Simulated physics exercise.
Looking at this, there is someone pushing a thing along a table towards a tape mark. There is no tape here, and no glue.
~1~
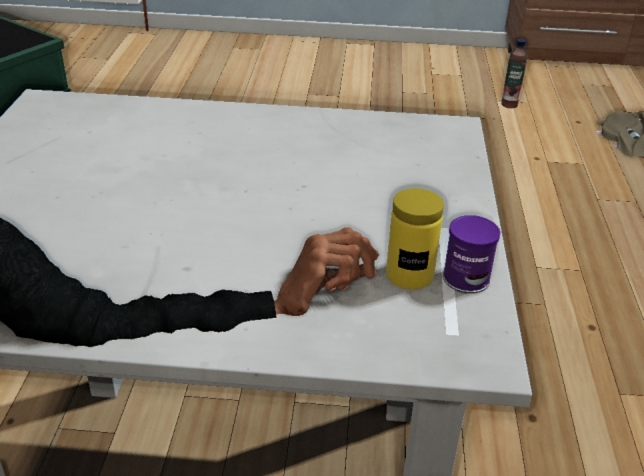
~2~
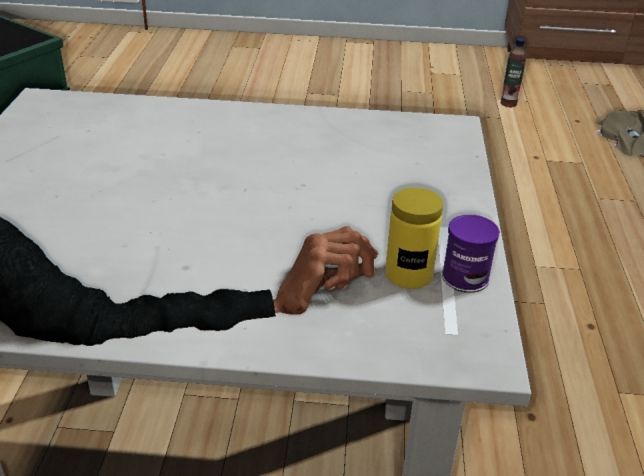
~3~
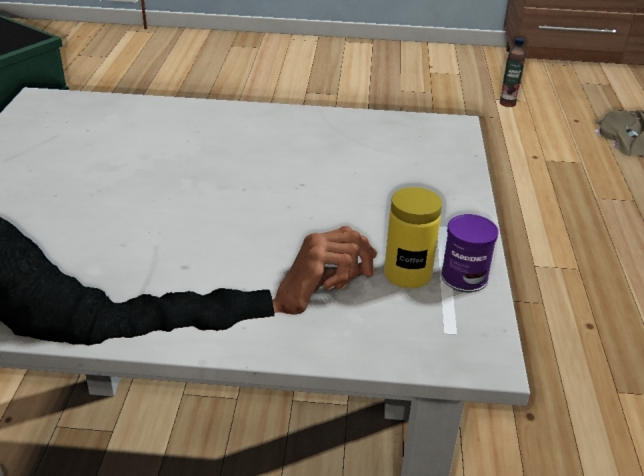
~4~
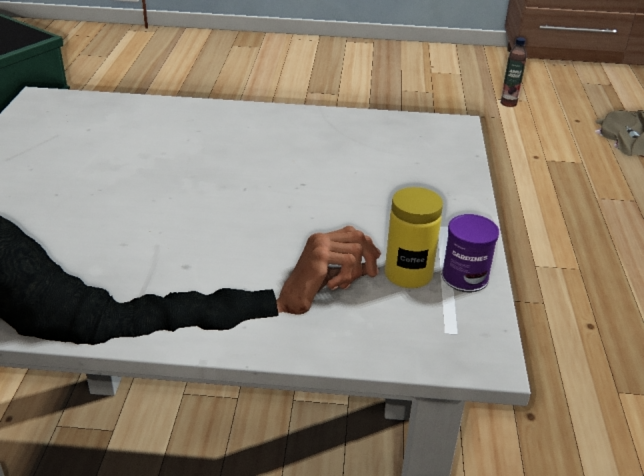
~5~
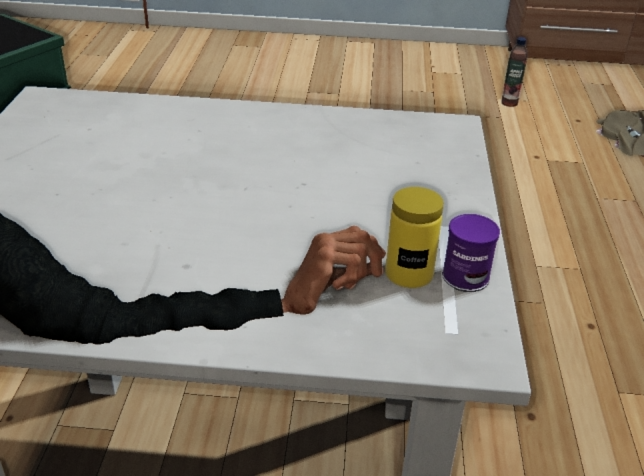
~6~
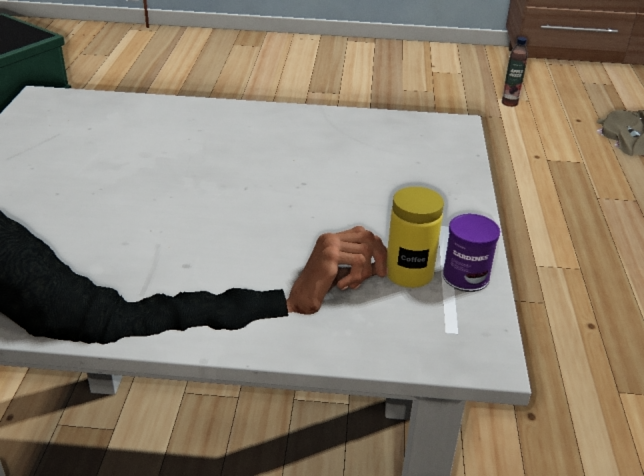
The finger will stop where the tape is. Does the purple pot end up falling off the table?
Yes. It quits the table.
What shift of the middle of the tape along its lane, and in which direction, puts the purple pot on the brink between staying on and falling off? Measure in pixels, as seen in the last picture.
16 px left, roughly.
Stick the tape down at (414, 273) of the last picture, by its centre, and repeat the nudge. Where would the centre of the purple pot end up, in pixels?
End point: About (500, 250).
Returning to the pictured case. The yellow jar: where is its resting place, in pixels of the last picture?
It ends up around (484, 243).
Then, 0.98 s past the last view, purple pot leaning 24° off how it started near (541, 265).
Then, 1.22 s past the last view, purple pot in the air near (555, 404).
Then, 1.42 s past the last view, purple pot come down.
Finally, the purple pot goes over the edge.
